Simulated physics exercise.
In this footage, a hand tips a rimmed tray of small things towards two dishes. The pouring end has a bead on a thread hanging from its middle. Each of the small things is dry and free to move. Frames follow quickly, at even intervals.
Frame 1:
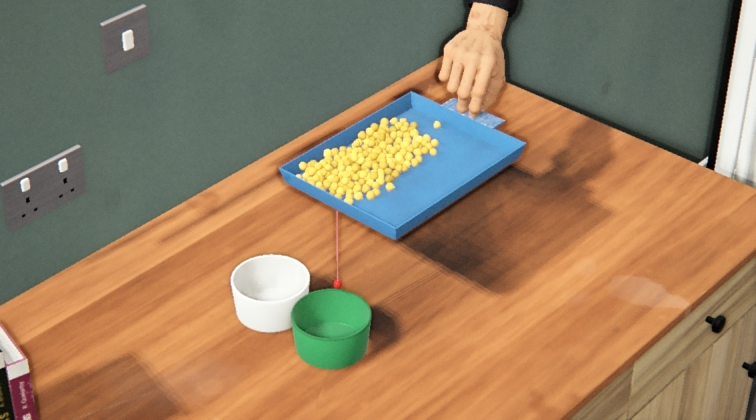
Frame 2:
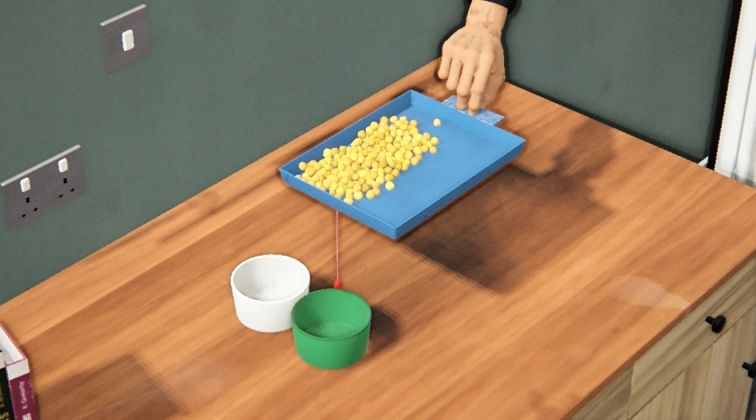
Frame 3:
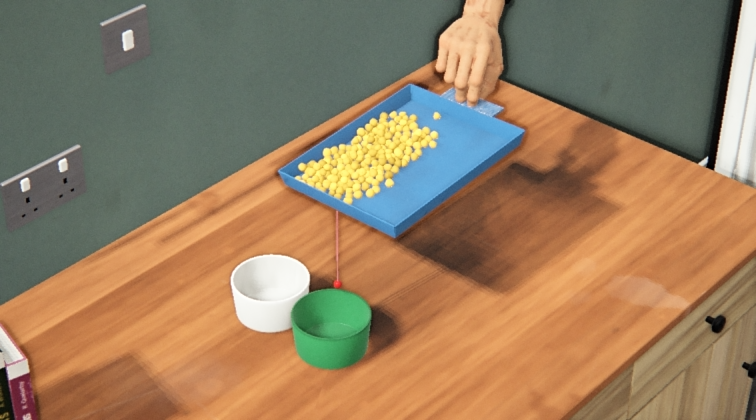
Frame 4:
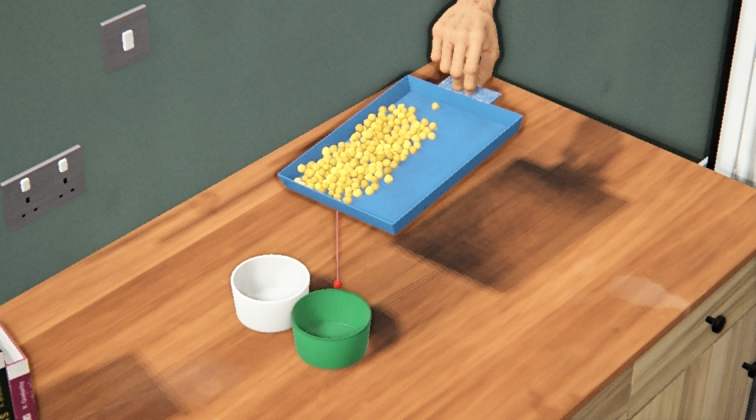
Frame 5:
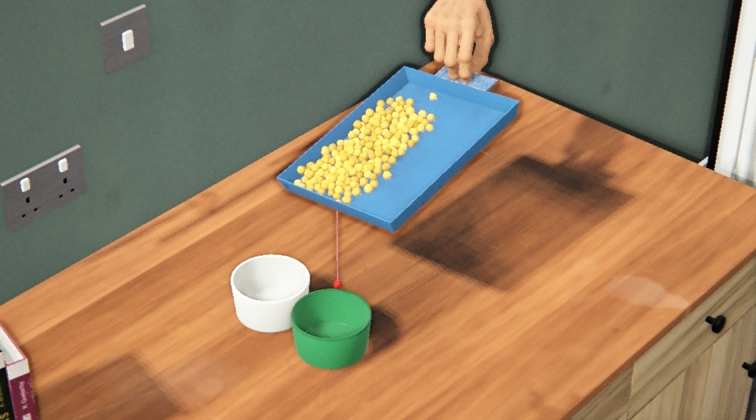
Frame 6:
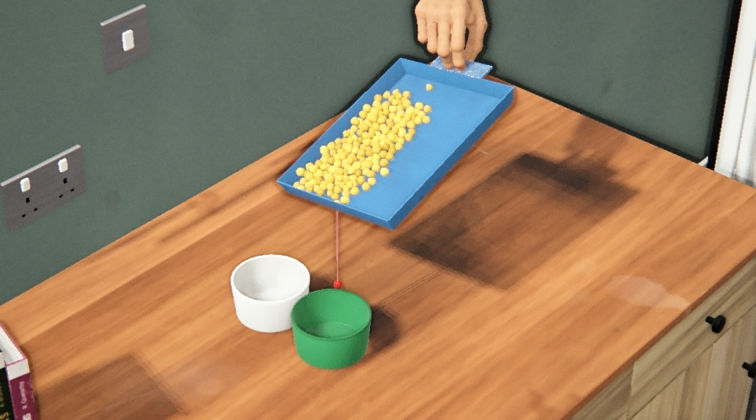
A hand held a blue tray of small yellow balls above a white dish and a green one, then gradually raised its end, tilting the tray more steeply while the balls stayed bunched together.
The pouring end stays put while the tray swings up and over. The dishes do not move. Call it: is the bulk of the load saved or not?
The bulk is saved.
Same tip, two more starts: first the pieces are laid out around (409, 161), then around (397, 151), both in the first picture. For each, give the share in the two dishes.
Respectively 70 and 80 in a hundred.
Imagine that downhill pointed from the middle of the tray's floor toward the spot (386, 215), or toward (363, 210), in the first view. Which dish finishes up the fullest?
The first place favours the right of the two, the second the right of the two.
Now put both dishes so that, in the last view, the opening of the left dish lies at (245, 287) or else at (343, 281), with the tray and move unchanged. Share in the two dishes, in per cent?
Roughly 20% first, roughly 0% second.
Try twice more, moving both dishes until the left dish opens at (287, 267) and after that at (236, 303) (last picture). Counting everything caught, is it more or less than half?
In turn: The larger part; less than half.
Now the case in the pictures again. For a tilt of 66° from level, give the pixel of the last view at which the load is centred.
In the last view, the load is centred near (317, 163).
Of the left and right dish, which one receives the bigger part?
Observation: The one at left.
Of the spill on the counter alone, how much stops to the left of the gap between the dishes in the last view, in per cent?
Close to 50 %.
Shortly afterwards, tray tipped steeply; all but a few on the tray; a little in the air.
Next, tray tipped past a quarter turn; near two thirds on the tray; near a quarter in the left dish; only a few outside both; a little in the air.
Some moments later, tray tipped past a quarter turn; a little in the right dish; the bulk in the left dish; near a quarter outside both.
In the end, tray tipped past a quarter turn; a little in the right dish; the bulk in the left dish; near a quarter outside both.
